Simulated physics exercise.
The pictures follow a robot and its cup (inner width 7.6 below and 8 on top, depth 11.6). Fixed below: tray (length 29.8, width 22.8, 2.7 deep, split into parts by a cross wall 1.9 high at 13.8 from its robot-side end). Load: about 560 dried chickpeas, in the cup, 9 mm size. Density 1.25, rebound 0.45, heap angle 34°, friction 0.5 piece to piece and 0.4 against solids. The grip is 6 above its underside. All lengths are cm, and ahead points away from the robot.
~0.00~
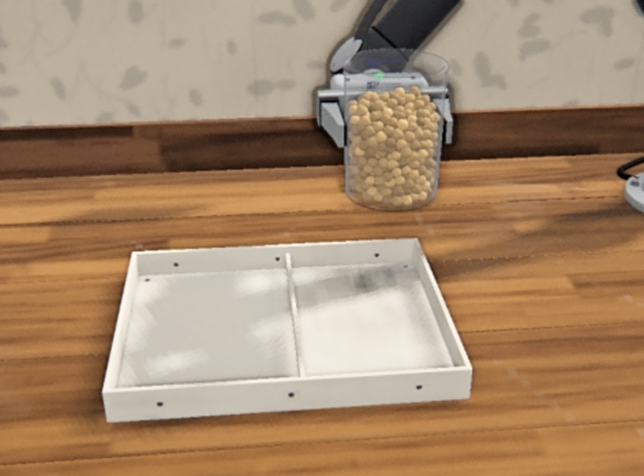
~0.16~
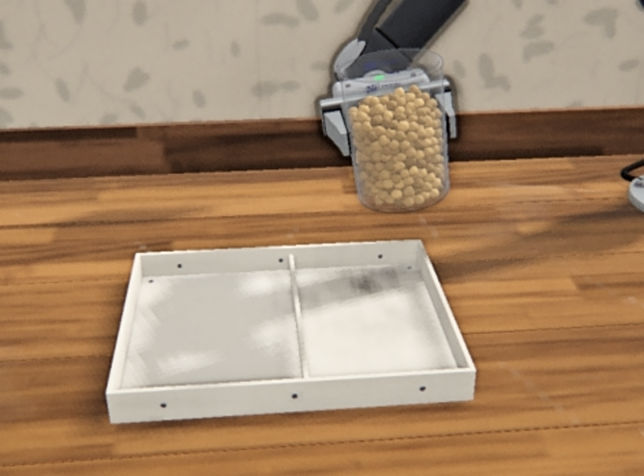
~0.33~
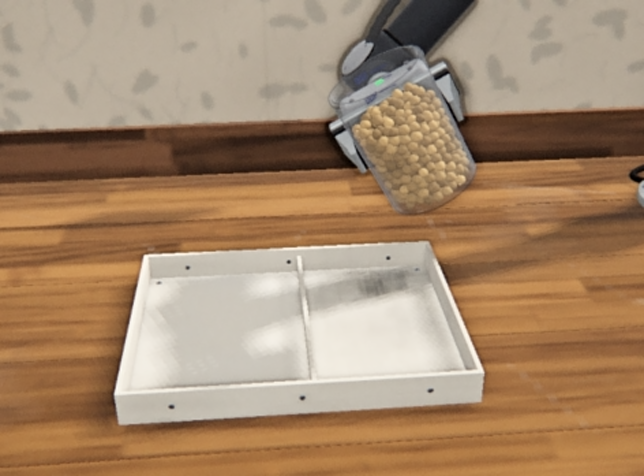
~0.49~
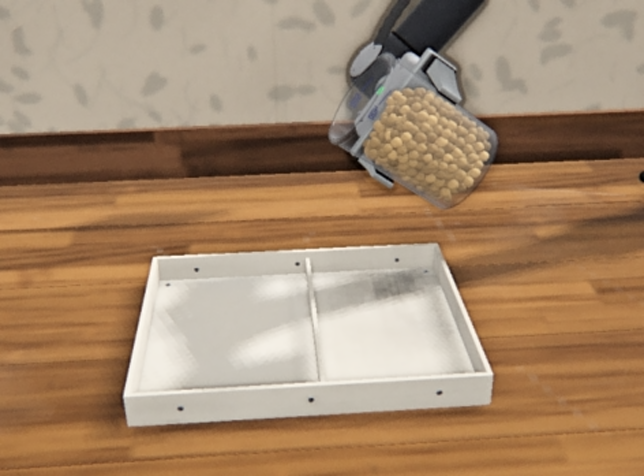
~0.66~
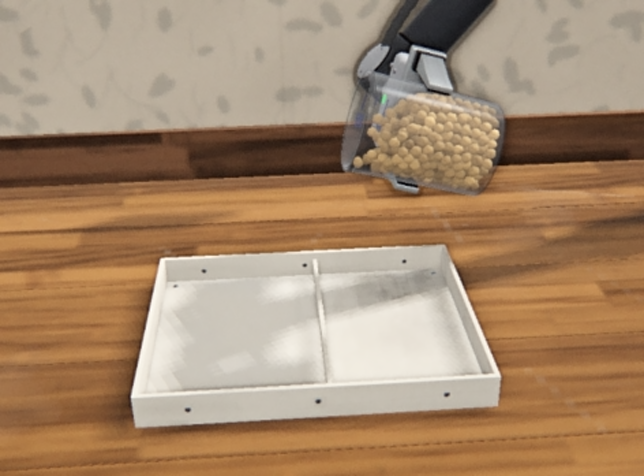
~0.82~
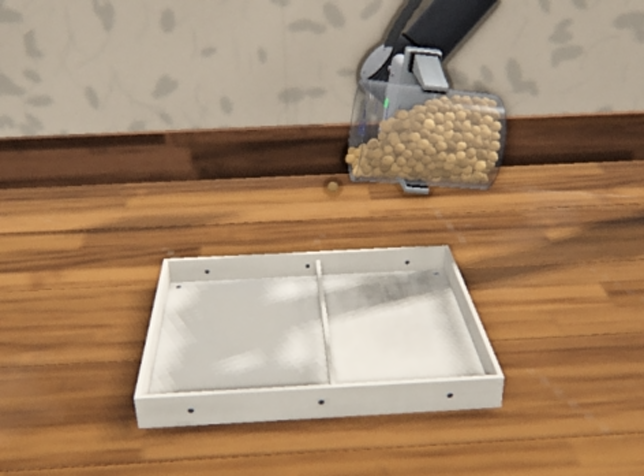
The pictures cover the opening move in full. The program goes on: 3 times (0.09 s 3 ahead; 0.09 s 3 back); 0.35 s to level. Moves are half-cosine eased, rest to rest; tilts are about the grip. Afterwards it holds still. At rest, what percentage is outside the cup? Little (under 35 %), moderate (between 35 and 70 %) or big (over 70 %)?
Answer: Moderate; between 35 and 70 % of the dried chickpeas finish outside the cup.
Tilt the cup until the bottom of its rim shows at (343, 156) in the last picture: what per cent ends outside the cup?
Some 25 per cent.
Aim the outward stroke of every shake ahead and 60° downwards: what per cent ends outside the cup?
Some 20 per cent.
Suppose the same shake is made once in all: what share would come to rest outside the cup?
Then about 35 per cent.
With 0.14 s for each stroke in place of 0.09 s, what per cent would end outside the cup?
In that case some 40 per cent.
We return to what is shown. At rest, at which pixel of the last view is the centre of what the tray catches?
Around (246, 334).
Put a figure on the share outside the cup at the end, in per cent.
Roughly 60 per cent.
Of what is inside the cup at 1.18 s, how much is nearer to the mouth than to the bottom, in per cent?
Roughly 70 per cent.
After 1.18 s, tilted 82° forward, highest piece 21 above the table; 353 in the cup, 135 in the far-side part, 3 in the robot-side part, 64 in flight or on a rim.
After 1.53 s, tilted 42° forward, highest piece 23 above the table; 289 in the far-side part, 236 in the cup, 24 in the robot-side part, 6 in flight or on a rim.
After 1.91 s, level, highest piece 21 above the table; 295 in the far-side part, 235 in the cup, 24 in the robot-side part, 1 on the table or floor.
After 2.96 s, level, highest piece 21 above the table; 295 in the far-side part, 235 in the cup, 24 in the robot-side part, 1 on the table or floor.
At rest, 295 in the far-side part, 235 in the cup, 24 in the robot-side part, 1 on the table or floor. That is 58 % outside the cup.
